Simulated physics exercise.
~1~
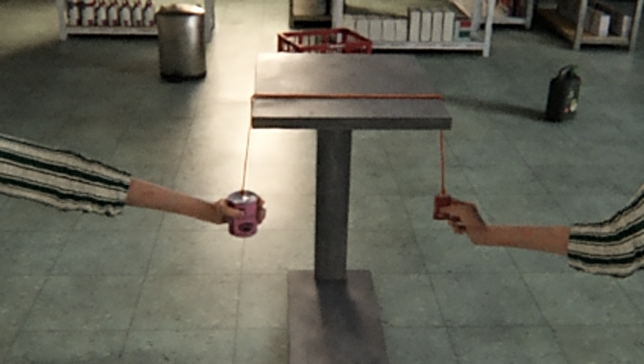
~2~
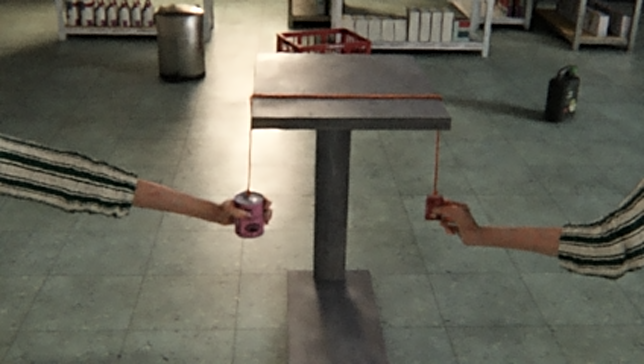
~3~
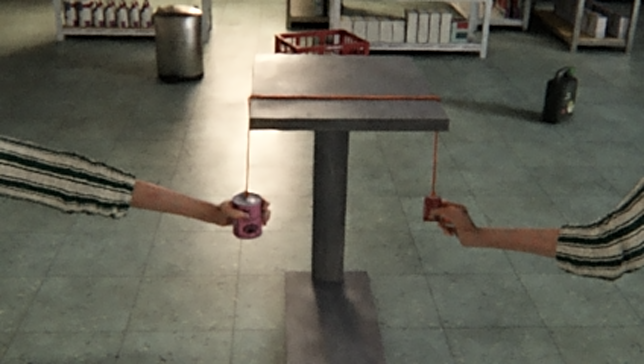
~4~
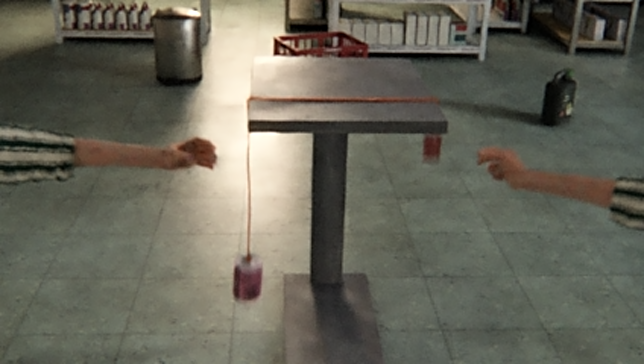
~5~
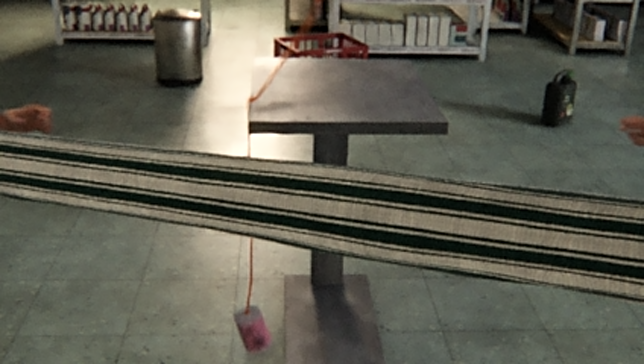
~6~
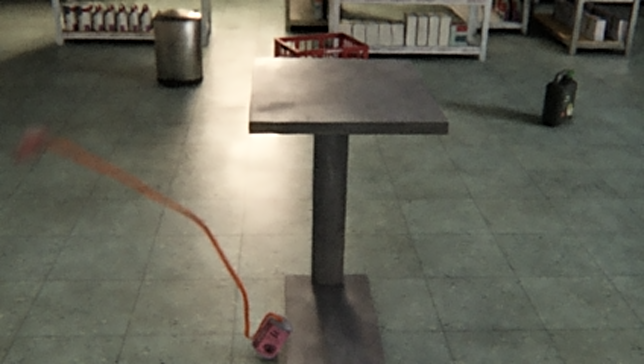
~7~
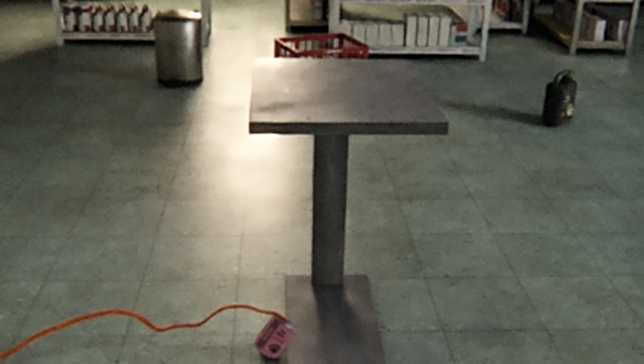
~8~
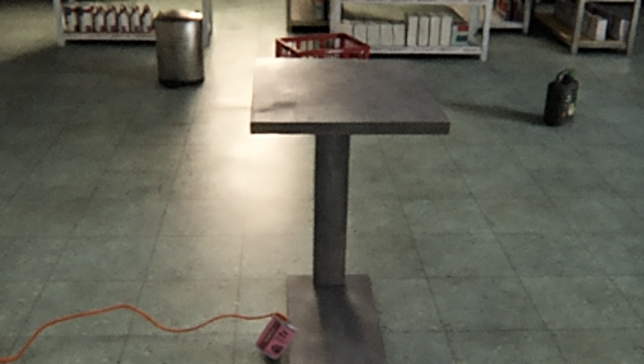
Two hands release a tin and a small box, and the orange ribbon drops leftwards to the floor.
